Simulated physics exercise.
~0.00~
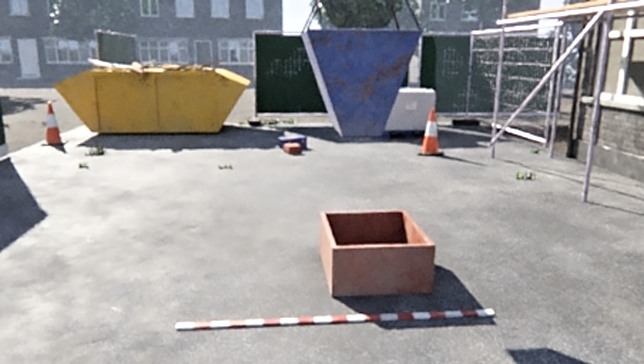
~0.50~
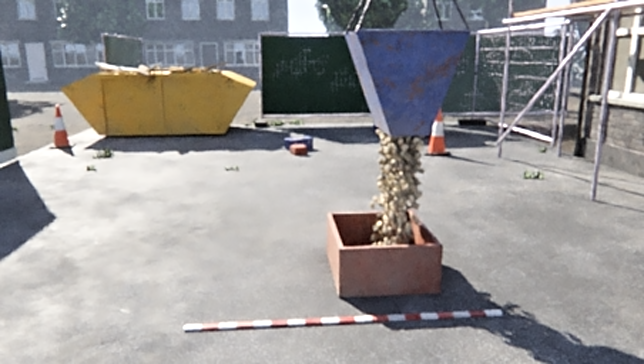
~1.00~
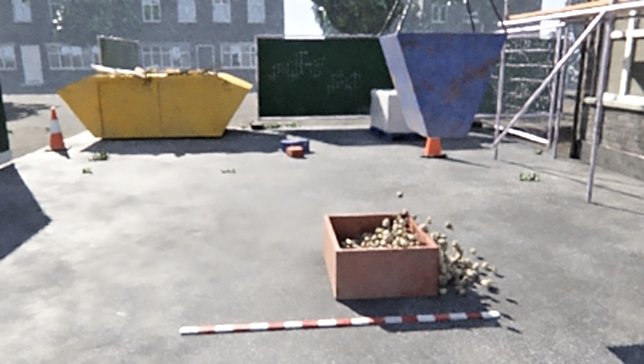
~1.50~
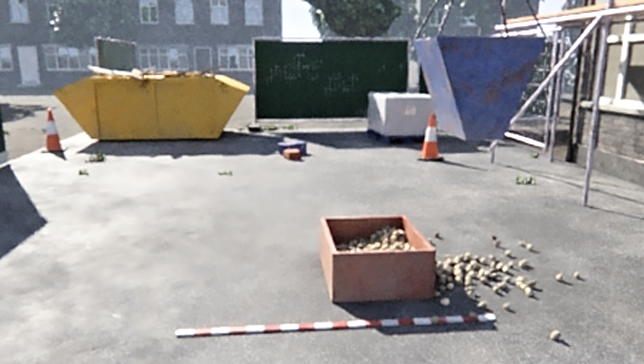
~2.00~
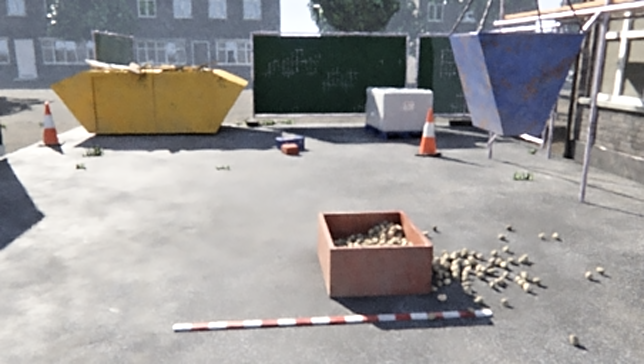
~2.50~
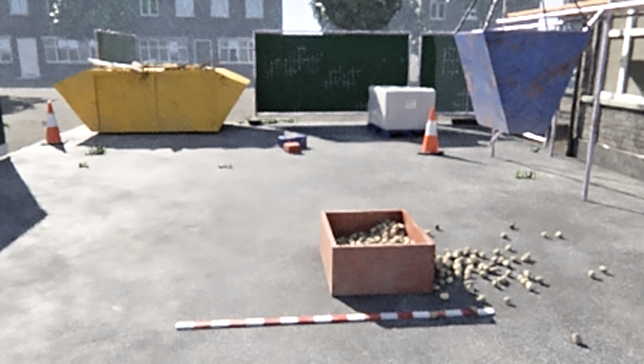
A blue skip gliding rightward over a paved yard dropped a stream of rounded stones toward a reddish open box, and though most landed inside, some spilled over the right side and scattered across the ground as the emptied skip moved farther right and stopped.
